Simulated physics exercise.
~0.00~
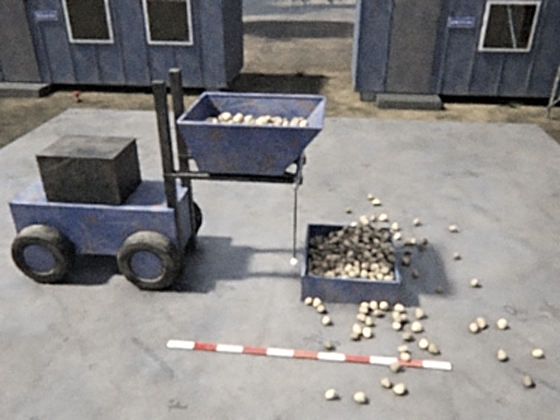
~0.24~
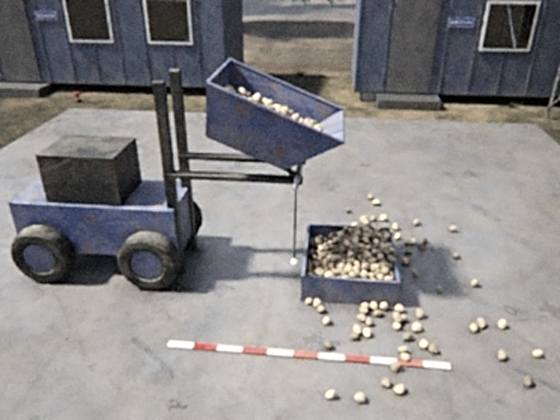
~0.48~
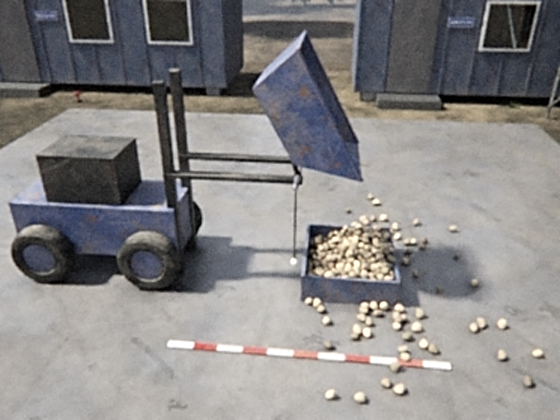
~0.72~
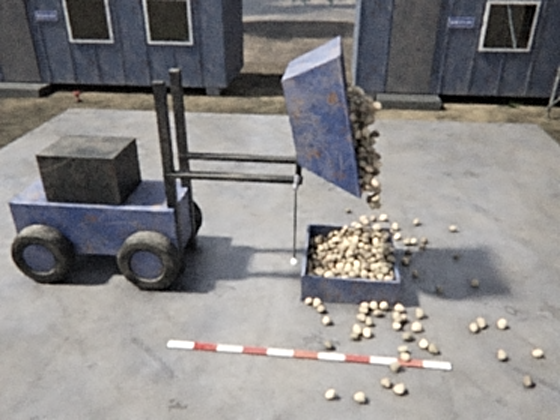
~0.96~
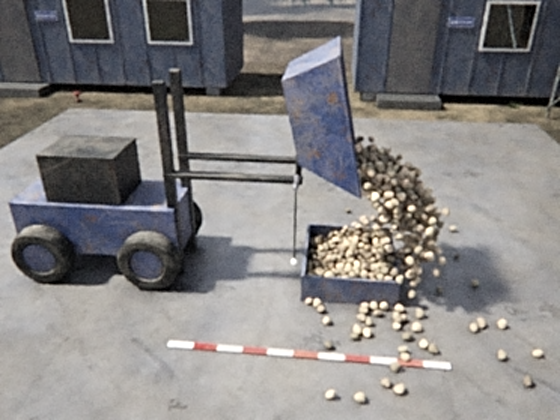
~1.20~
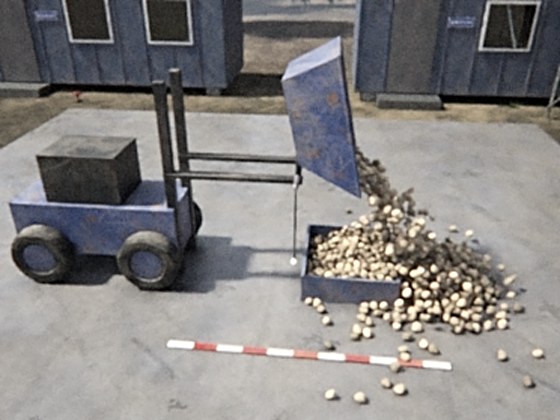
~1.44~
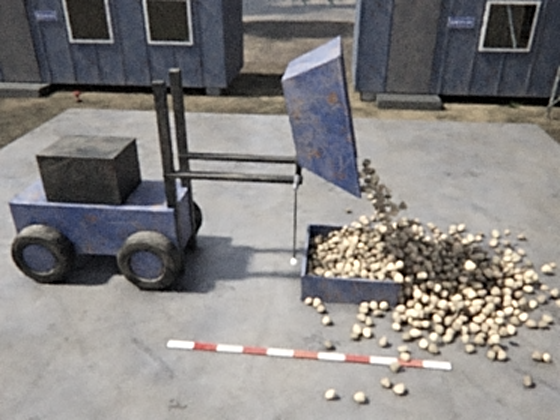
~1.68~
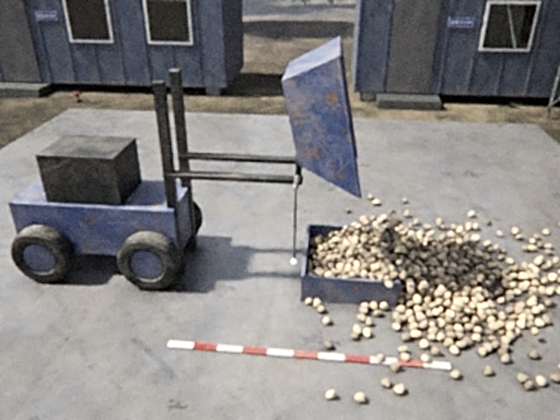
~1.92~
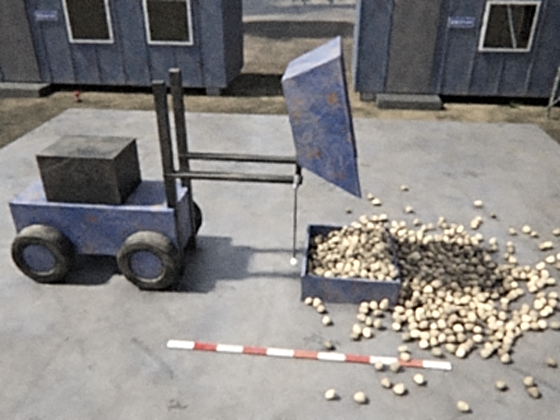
A blue skip loaded with pale stones is raised on the dark forks of a blue wheeled machine at the left of a grey concrete yard, seen from slightly above with blue cabins behind. Below it sits a blue bin already filled with stones, others scattered around it, and a red and white staff lies in front. The skip tips steeply to the right, then holds still as stones pour from its lip. Some land in the bin, but most tumble beyond its right side. The flow stops, leaving a full bin and a broad spread of stones reaching the right edge.
